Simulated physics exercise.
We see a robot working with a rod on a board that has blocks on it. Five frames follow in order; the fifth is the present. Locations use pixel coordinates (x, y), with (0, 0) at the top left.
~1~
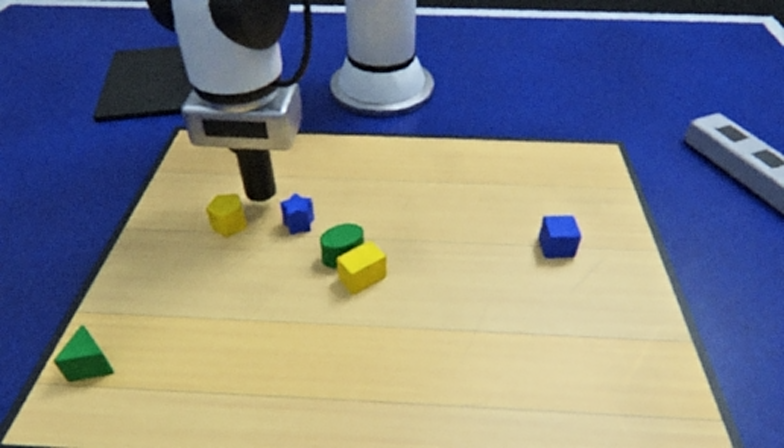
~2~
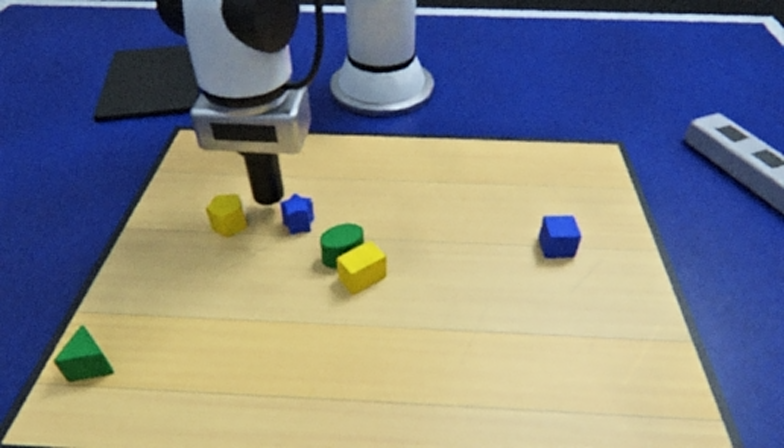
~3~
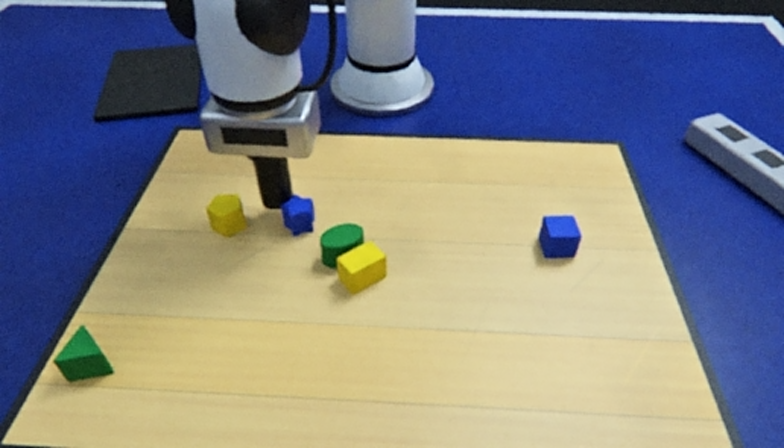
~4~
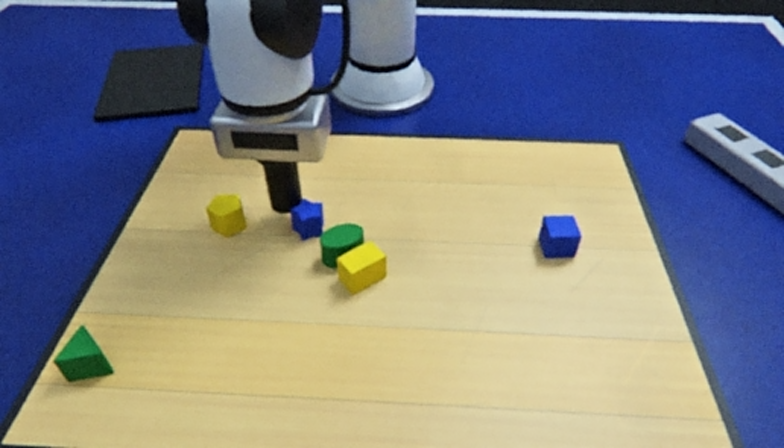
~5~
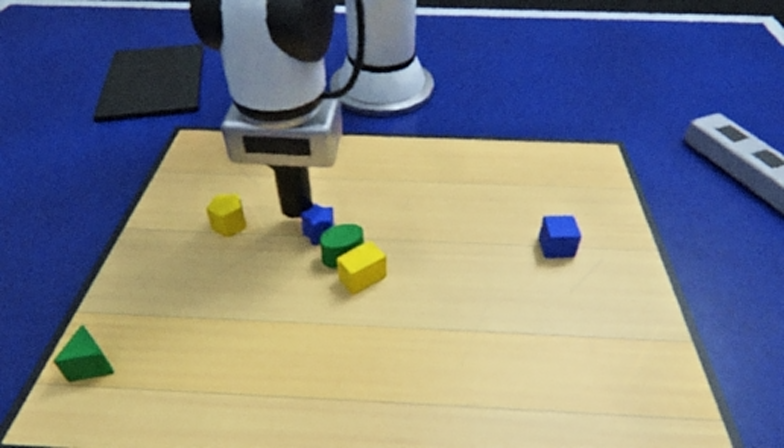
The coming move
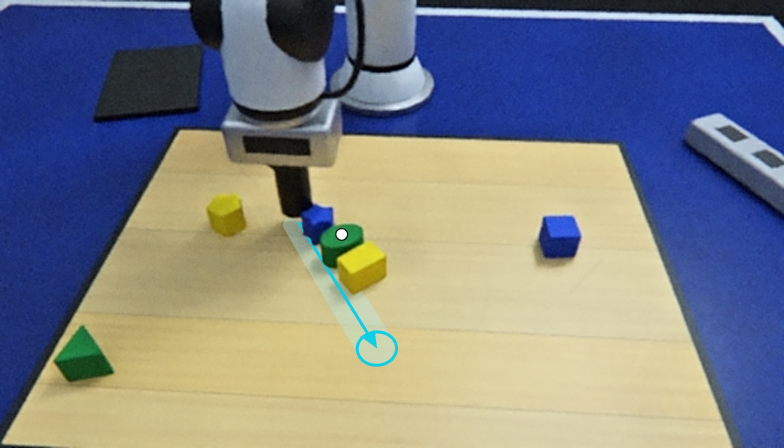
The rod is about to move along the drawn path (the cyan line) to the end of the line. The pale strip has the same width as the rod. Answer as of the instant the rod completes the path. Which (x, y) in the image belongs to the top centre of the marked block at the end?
Located at (399, 252).
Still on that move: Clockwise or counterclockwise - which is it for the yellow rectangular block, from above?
The block turns clockwise.
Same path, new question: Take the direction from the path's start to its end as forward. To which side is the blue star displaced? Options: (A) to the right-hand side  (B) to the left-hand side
That would be B.
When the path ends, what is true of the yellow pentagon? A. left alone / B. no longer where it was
I'll go with A - left alone.
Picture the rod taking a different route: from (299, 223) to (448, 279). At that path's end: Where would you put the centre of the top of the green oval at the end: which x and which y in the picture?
(422, 280)
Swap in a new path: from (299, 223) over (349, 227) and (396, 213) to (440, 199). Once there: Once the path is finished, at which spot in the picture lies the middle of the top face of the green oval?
When the path ends, it will be at (367, 243).
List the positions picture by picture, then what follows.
The first picture shows lower end of the rod (261, 192), tops of blocks, yellow pentagon (225, 203), blue star (296, 203), green oval (342, 234), yellow rectangular block (362, 256).
The second picture shows rod (269, 195), blocks as before.
The third picture shows rod (278, 199), blue star (298, 204).
The fourth picture shows rod (287, 204), blue star (307, 208).
The fifth picture shows rod (297, 208), yellow pentagon (225, 203), blue star (318, 213), green oval (342, 234), yellow rectangular block (362, 256).
The drawn path runs straight from (299, 223) to (377, 348); the dot is on the green oval.
On the path given first. One third of the way, rod (320, 245); blue star (350, 239), turned 35° anticlockwise; green oval (376, 251); yellow rectangular block (386, 273), turned 20° clockwise.
Two thirds of the way, rod (346, 286); blue star (362, 253), turned 85° anticlockwise; green oval (399, 252), turned 30° anticlockwise; yellow rectangular block (397, 280), turned 25° clockwise.
At the end, rod (376, 333); yellow pentagon not moved; blue star (362, 253), turned 85° anticlockwise; green oval (399, 252), turned 30° anticlockwise; yellow rectangular block (397, 280), turned 25° clockwise.
